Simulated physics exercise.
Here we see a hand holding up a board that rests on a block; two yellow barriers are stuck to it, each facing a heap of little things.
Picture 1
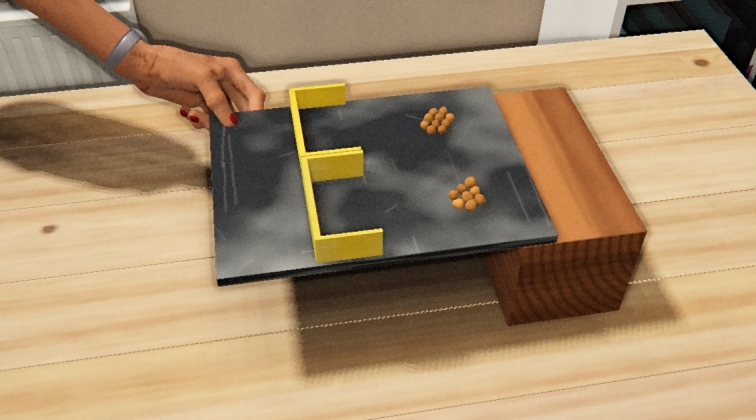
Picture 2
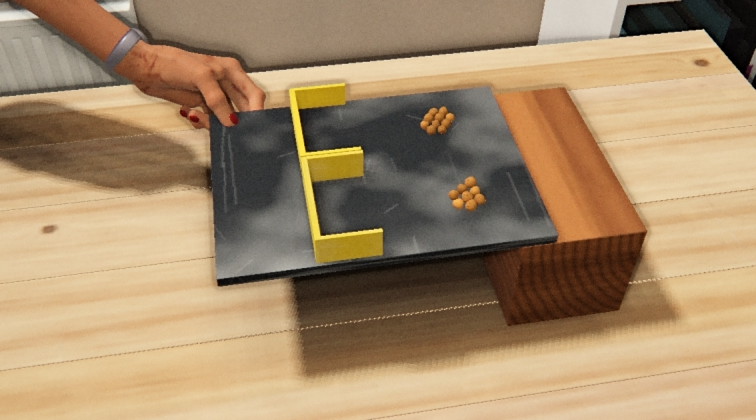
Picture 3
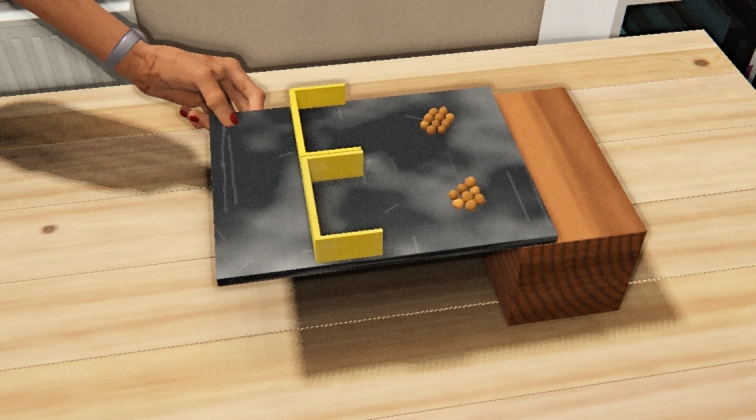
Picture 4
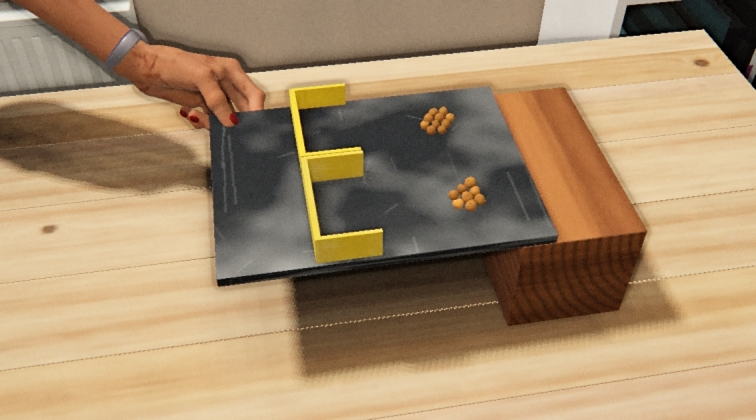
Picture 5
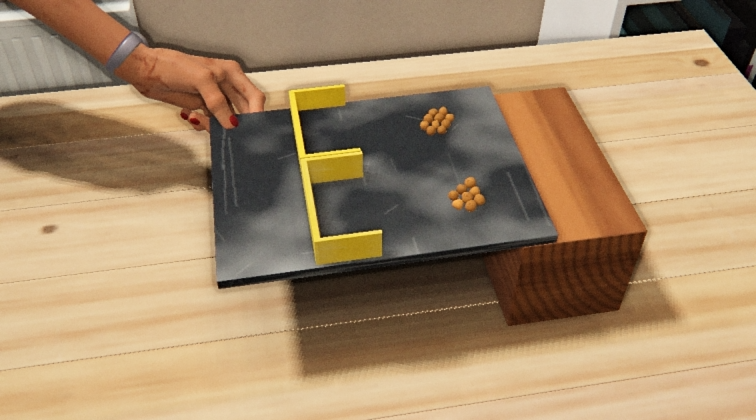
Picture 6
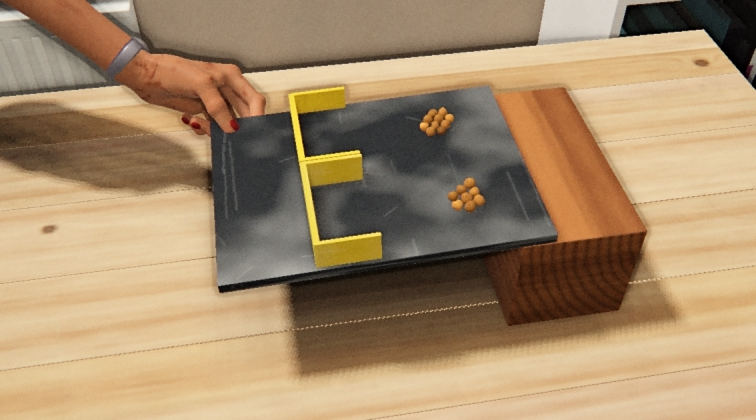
In the video, a hand holds the left end of a dark board resting on a wooden block, with yellow barriers and two clusters of small round orange-brown pieces on it; the held end then lowers very slightly.
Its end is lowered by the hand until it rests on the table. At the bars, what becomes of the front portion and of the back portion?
One by one: The front portion fails to clear its barrier; the back portion fails to clear its barrier.
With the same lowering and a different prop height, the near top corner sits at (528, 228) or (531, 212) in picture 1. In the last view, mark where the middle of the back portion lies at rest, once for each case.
The centre would settle roughly at (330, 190) for the first try and roughly at (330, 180) for the second.
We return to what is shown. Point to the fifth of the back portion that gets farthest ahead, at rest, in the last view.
About (322, 199) in the last picture.
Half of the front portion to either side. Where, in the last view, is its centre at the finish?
Resting middle, last view: About (335, 269).
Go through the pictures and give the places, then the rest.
In the first frame, held end of the board at (227, 274), level; block at (538, 200), nearly half as high as the board is long; front portion at (467, 197), a few roasted chickpeas; back portion at (440, 118), a few roasted chickpeas; front bar at (311, 208), taller than the pieces; back bar at (298, 130), taller than the pieces.
In the second frame, held end of the board at (227, 274), level; back portion at (440, 118).
In the third frame, held end of the board at (227, 274), level; front portion at (467, 197).
In the fourth frame, held end of the board at (227, 274), level; back portion at (440, 118).
In the fifth frame, held end of the board at (228, 276), down by 1°; front portion at (466, 197).
In the sixth frame, held end of the board at (229, 281), down by 2°; block at (538, 200); front portion at (466, 198), not moving; back portion at (439, 119), not moving; front bar at (311, 213); back bar at (298, 135).
Then, 0.69 s after the last picture, board sloping at 15°; front portion where it was; back portion where it was.
Then, 1.29 s after the last picture, board sloping at 26°; front portion has reached its bar; back portion has reached its bar.
Then, 1.80 s after the last picture, board resting at 26°; front portion has reached its bar; back portion has reached its bar.
At rest, board resting at 26°; front portion gathered behind its bar; back portion gathered behind its bar.
